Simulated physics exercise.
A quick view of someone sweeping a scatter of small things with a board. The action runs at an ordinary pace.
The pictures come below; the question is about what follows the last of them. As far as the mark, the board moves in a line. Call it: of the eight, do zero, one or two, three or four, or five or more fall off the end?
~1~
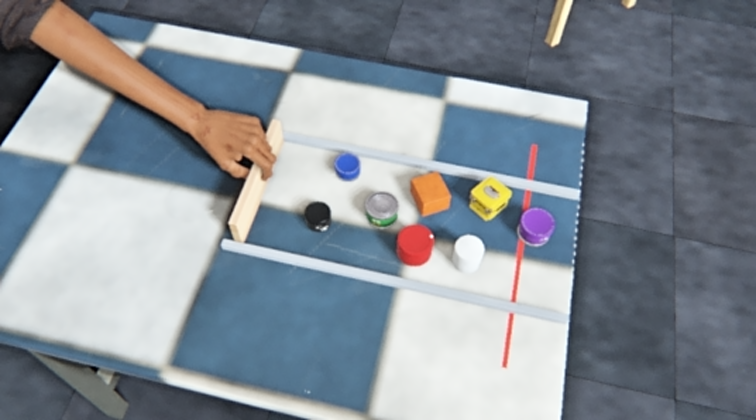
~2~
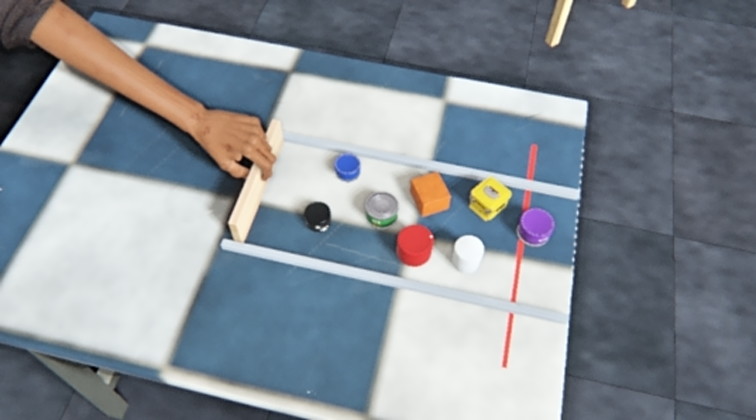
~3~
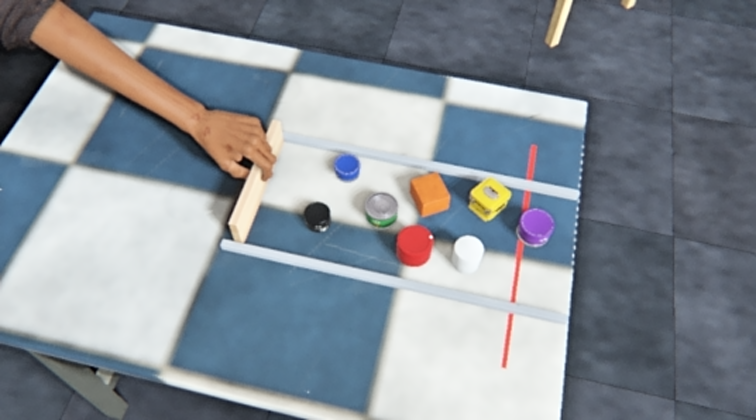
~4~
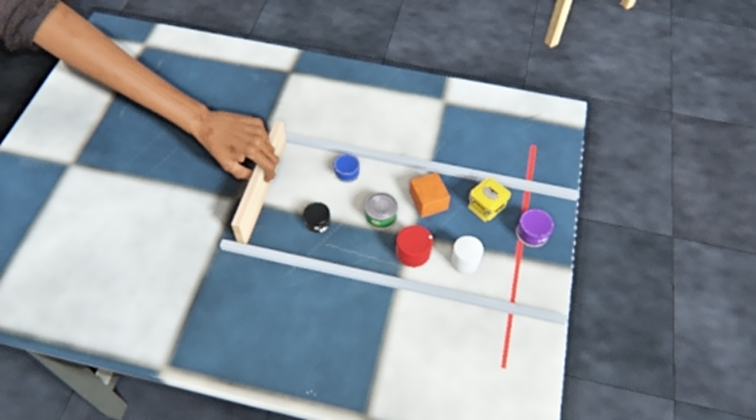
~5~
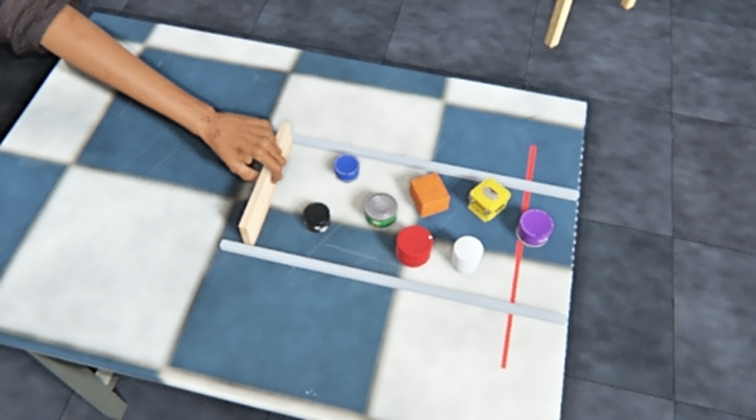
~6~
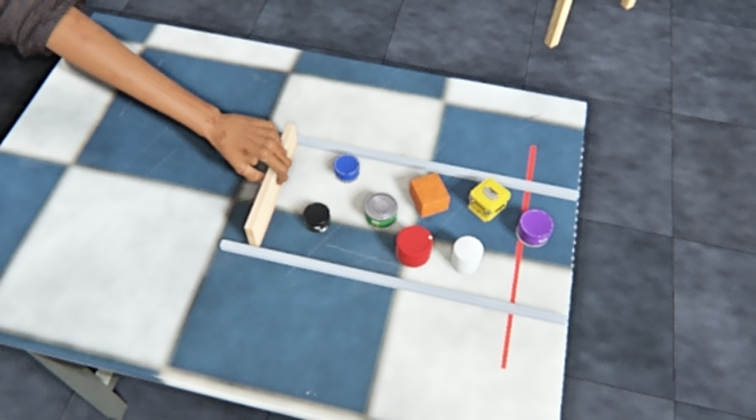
One or two fall off.
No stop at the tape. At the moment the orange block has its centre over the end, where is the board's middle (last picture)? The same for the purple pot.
Orange block over the end: About (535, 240). Purple pot over the end: About (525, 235).
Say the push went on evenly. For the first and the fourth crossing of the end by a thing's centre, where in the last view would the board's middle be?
Its middle is near (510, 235) and then near (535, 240).
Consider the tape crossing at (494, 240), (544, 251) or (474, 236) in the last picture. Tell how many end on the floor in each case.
Taken one after another, the numbers are 0, 4 and 0.
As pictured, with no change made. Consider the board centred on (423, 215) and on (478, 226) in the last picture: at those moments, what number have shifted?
Counts: 7, 8.
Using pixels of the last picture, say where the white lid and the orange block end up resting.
White lid at about (562, 277), orange block at about (562, 220).
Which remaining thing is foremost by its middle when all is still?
Result - foremost is the purple pot.
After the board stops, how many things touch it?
It touches 4.
Soon after, none off yet; purple pot at rest near (535, 228); yellow case at rest near (489, 200); white lid at rest near (467, 256).
Then, none off yet; purple pot at rest near (535, 228); yellow case moved a little near (504, 196); white lid moved about its own width near (498, 267).
By the end, the number that fall off is one or two; fallen, yellow case.
